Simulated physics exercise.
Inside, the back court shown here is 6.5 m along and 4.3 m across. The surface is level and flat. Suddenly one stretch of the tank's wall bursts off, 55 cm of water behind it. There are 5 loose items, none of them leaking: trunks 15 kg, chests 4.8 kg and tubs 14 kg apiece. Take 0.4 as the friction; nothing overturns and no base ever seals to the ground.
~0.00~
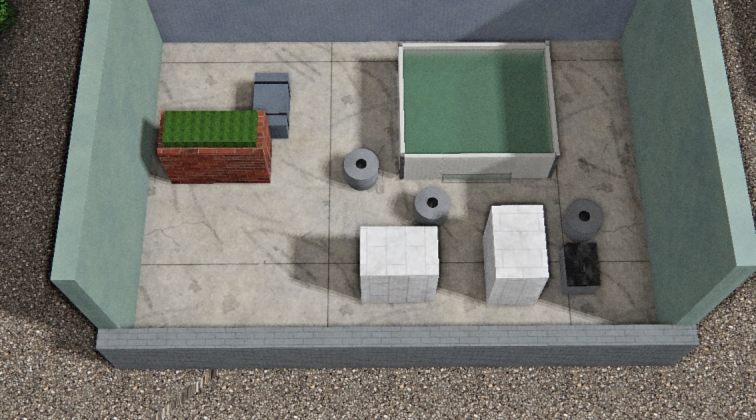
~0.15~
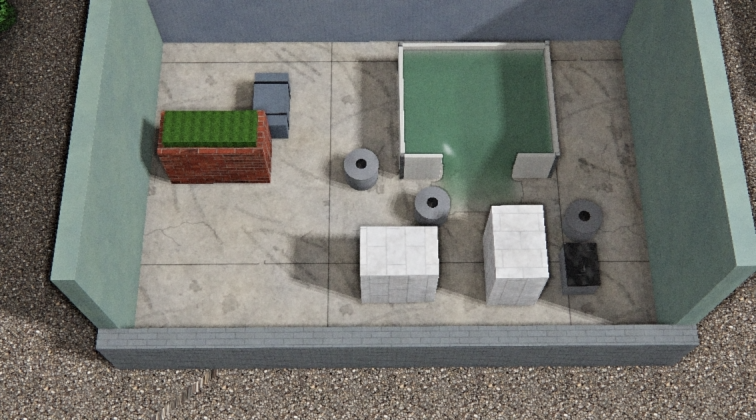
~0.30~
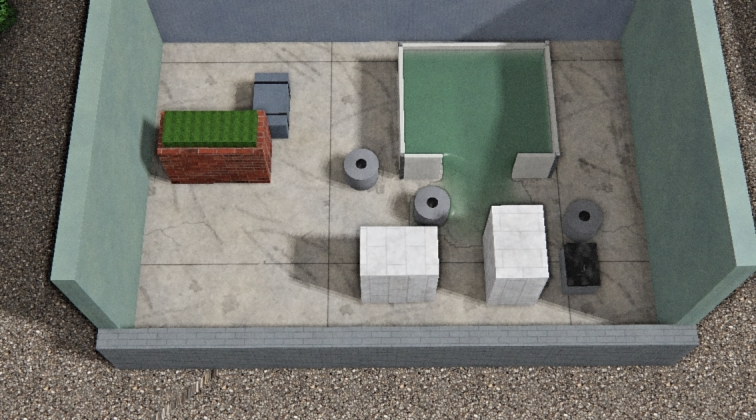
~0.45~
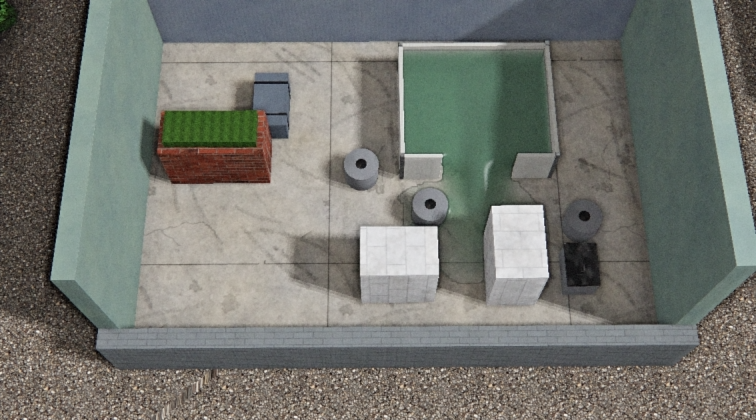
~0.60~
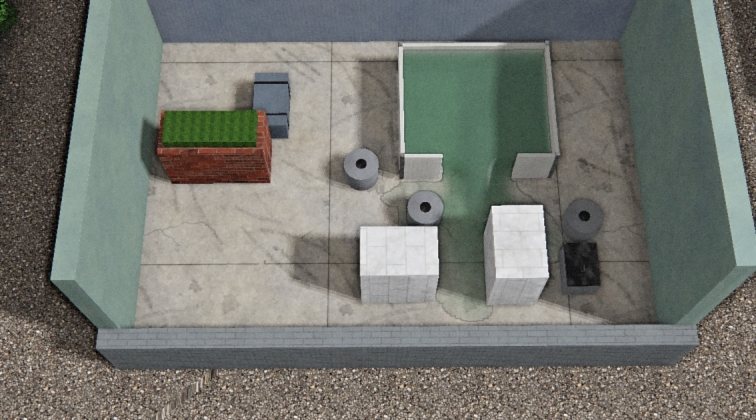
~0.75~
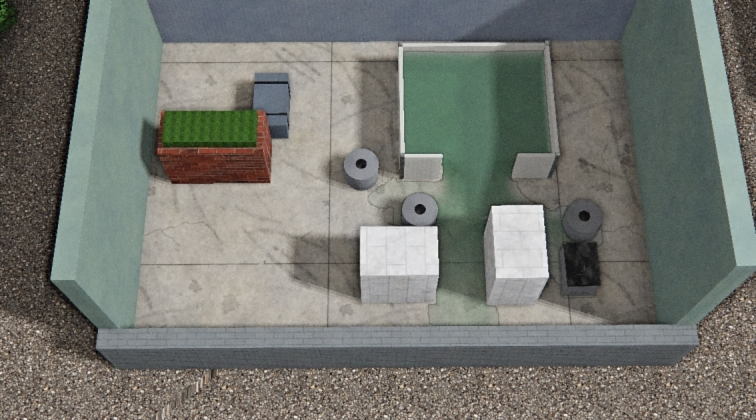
Green water pouring through a gap in a tank's front wall, spreading between white blocks and nudging a grey tub slightly left.
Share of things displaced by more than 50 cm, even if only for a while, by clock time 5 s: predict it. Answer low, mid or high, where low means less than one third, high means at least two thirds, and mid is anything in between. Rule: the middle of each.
Mid.
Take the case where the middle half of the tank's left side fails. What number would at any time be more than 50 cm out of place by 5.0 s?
Then 1 of them would.
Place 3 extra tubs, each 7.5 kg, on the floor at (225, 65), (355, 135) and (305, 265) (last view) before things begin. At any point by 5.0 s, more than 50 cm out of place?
Outcome: Stays within first, stays within next, breaks the threshold last.
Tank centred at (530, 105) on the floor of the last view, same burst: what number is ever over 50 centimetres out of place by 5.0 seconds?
3.
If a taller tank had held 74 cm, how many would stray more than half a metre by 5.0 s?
Count under that change: 3.
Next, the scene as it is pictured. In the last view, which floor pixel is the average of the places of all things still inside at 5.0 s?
The average lands around (438, 163).
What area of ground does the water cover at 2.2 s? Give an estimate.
About 15 m2.
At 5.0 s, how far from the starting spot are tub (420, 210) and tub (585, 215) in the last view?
Respectively, 80 centimetres and 200 centimetres.
After 1.1 s 0 of 5 are over 50 cm from their spots; 0 afloat.
After 2.2 s 3 of 5 are over 50 cm from their spots; 1 afloat.
After 3.5 s 3 of 5 are over 50 cm from their spots; 2 afloat.
After 5.0 s 3 of 5 are over 50 cm from their spots, and 3 have been at some point; 1 afloat.
